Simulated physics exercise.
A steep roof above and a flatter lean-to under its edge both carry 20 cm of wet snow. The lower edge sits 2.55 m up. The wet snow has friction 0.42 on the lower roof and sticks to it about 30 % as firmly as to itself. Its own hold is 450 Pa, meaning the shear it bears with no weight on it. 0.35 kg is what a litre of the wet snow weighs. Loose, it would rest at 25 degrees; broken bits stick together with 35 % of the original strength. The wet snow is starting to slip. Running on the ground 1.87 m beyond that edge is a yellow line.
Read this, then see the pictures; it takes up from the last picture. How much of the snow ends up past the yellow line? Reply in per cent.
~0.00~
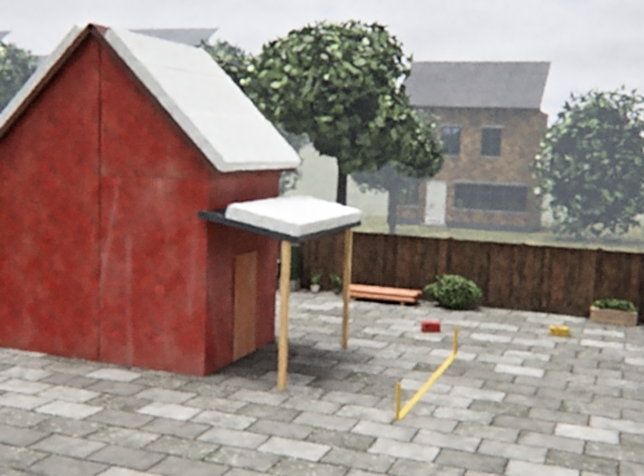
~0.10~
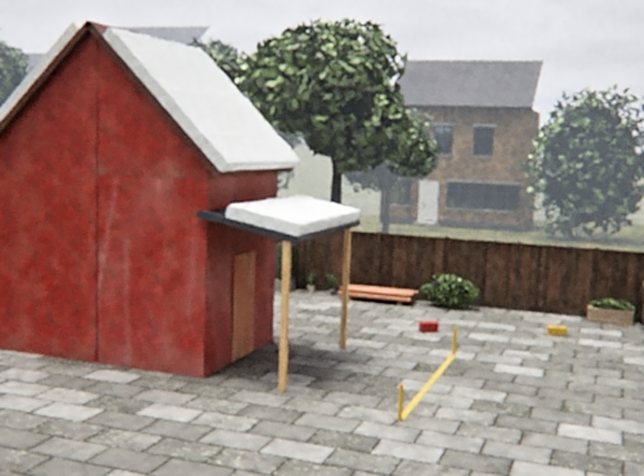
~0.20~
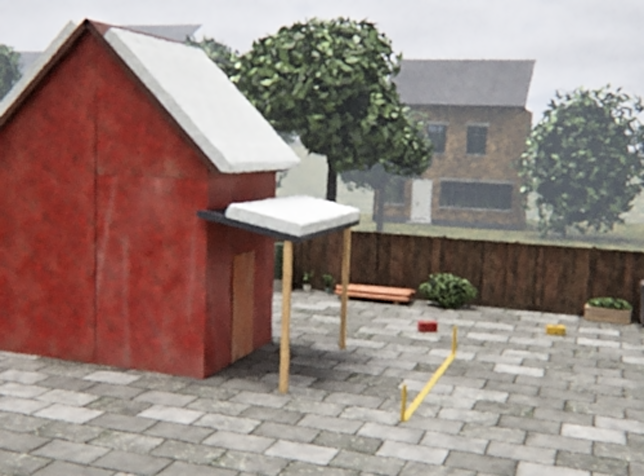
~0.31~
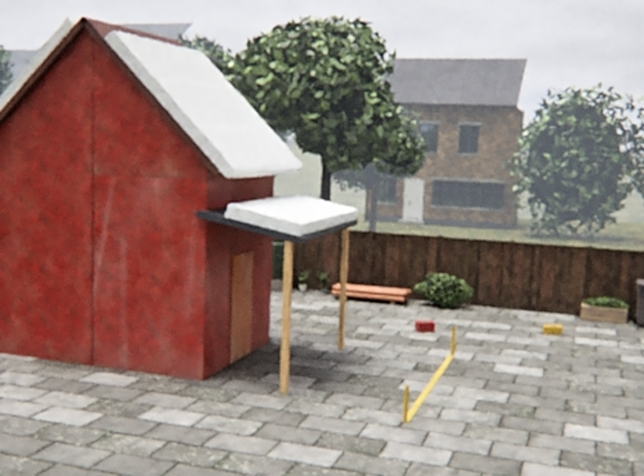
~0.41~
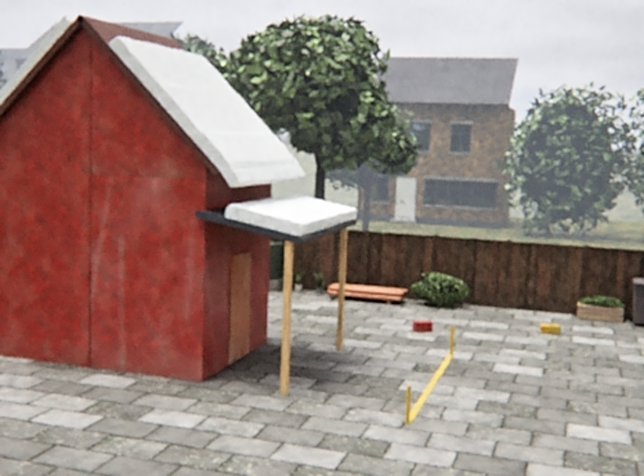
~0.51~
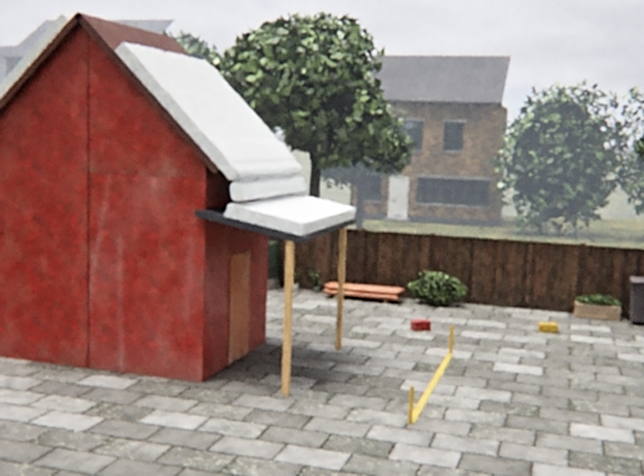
About 21 %.
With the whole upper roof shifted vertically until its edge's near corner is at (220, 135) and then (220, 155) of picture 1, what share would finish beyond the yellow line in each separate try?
In that order: 45 %, 35 %.
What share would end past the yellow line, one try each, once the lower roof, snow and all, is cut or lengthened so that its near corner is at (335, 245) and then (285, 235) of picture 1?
Respectively 4 % and 25 %.
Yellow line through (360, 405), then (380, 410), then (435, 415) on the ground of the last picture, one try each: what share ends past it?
45 %, then 35 %, then 16 %.
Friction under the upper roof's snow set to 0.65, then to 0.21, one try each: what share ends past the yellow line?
About 0 % in the first try and about 25 % in the second.
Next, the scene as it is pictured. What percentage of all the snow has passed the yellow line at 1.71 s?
0 %.
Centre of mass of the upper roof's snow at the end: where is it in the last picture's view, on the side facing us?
Look near (354, 336) in the final picture.
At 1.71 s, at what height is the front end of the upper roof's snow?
1.4 m, roughly.
After 1.06 s, none is below the lower edge and 0 % is past the line.
After 1.71 s, 31 % is below the lower edge and 0 % is past the line.
After 2.35 s, 62 % is below the lower edge and 19 % is past the line.
After 3.00 s, 62 % is below the lower edge and 21 % is past the line.
After 3.20 s, at the end, 62 % is below the lower edge and 21 % is past the line.
